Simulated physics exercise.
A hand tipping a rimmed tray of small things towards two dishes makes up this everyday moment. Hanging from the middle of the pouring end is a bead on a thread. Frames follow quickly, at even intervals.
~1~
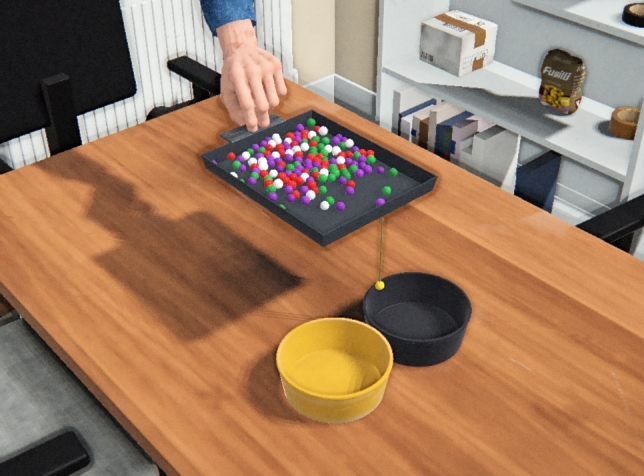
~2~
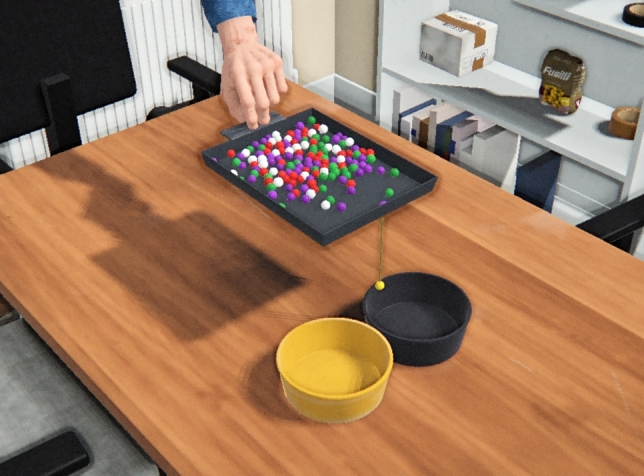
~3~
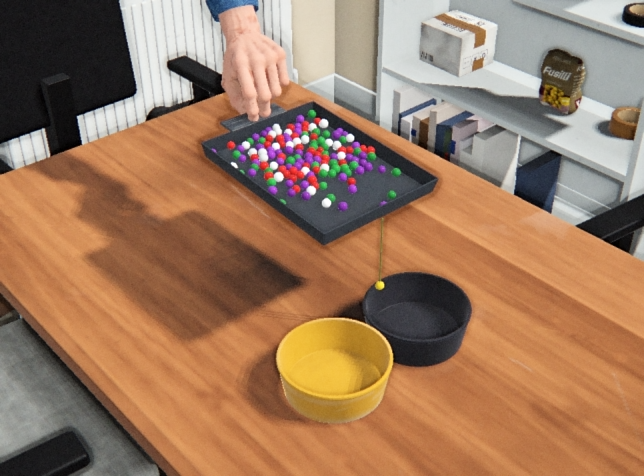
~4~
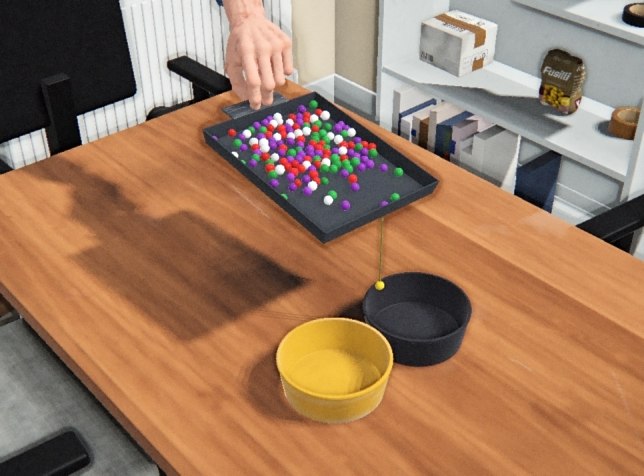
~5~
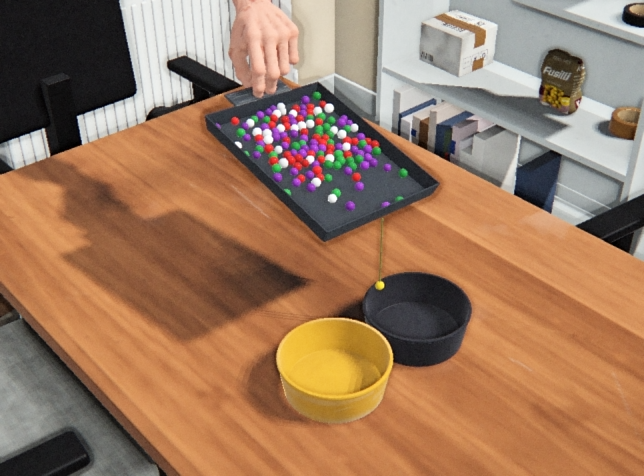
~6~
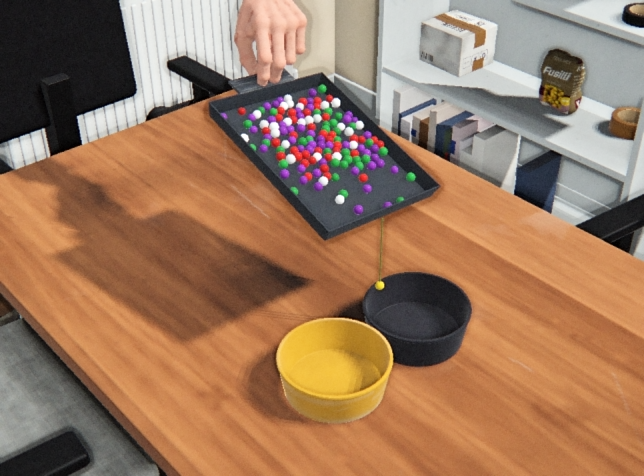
A hand slowly raising the back of a dark tray of colourful beads above yellow and black dishes, beads starting to shift.
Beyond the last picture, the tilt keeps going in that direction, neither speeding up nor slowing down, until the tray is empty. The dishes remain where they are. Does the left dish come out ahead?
No, the right dish gets more.
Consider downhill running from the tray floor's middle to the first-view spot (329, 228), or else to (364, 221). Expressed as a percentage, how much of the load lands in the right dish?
For the first it's near 0 %, for the second near 40 %.
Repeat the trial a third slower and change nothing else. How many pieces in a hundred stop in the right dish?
Roughly 50 in a hundred.
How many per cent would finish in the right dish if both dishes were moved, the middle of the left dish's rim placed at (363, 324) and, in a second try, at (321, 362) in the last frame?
Trial 1 about 90 %, trial 2 about 40 %.
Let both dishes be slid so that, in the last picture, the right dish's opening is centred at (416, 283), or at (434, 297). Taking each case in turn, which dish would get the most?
First try: The rightmost dish. Second try: The rightmost dish.
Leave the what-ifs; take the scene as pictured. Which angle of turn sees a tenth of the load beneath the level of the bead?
About 65°.
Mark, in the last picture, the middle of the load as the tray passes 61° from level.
I'd mark it close to (407, 190).
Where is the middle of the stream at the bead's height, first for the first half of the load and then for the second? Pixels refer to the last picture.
I'd place the first part at (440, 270) and the rest at (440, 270).
Just after the last frame, tray tipped steeply; the larger part on the tray; about a tenth in the right dish; just a few outside both; about a tenth in the air.
A moment on, tray tipped right over; roughly a quarter on the tray; roughly a quarter in the right dish; roughly a quarter outside both; roughly a quarter in the air.
Further on, tray tipped past a quarter turn; just a few in the left dish; roughly half in the right dish; roughly half outside both.
When it is over, tray tipped past a quarter turn; just a few in the left dish; roughly half in the right dish; roughly half outside both.
